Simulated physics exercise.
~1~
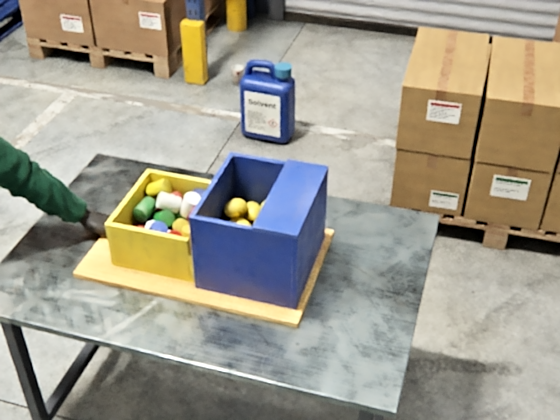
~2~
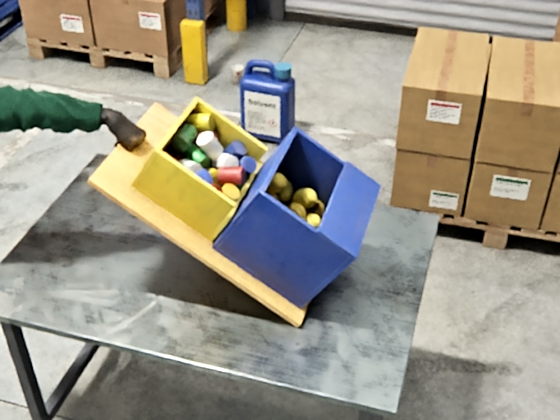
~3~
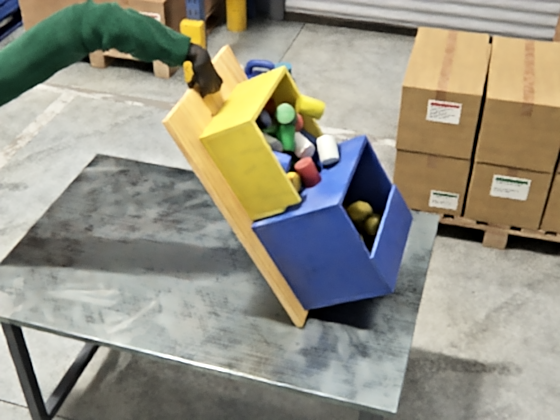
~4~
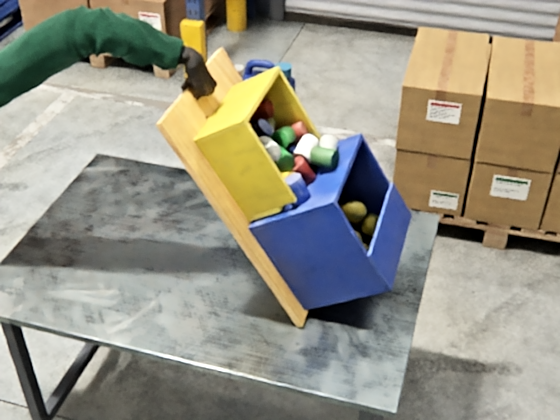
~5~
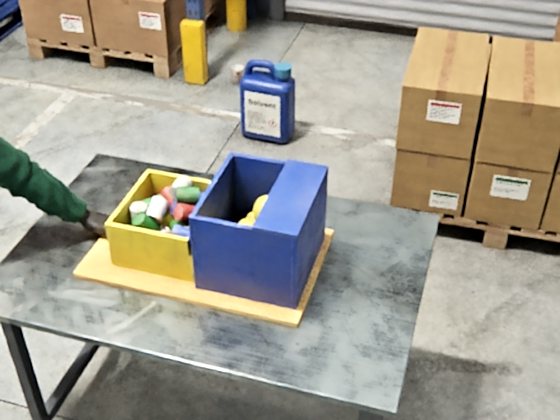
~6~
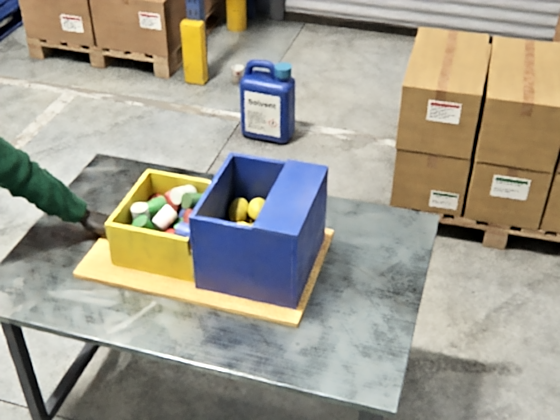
A green-sleeved arm reaches in from the left to a plywood board on a grey metal table, seen from above in a warehouse with stacked cartons and a blue jug behind. On the board sit a yellow tote of small colourful jars and, to its right, a partly lidded blue tote holding yellowish items. The hand raises the board's left side, tipping both totes steeply rightward, and the jars slide toward the blue tote. After a brief hold, the board is lowered flat again, with nearly all the jars still in the yellow tote.
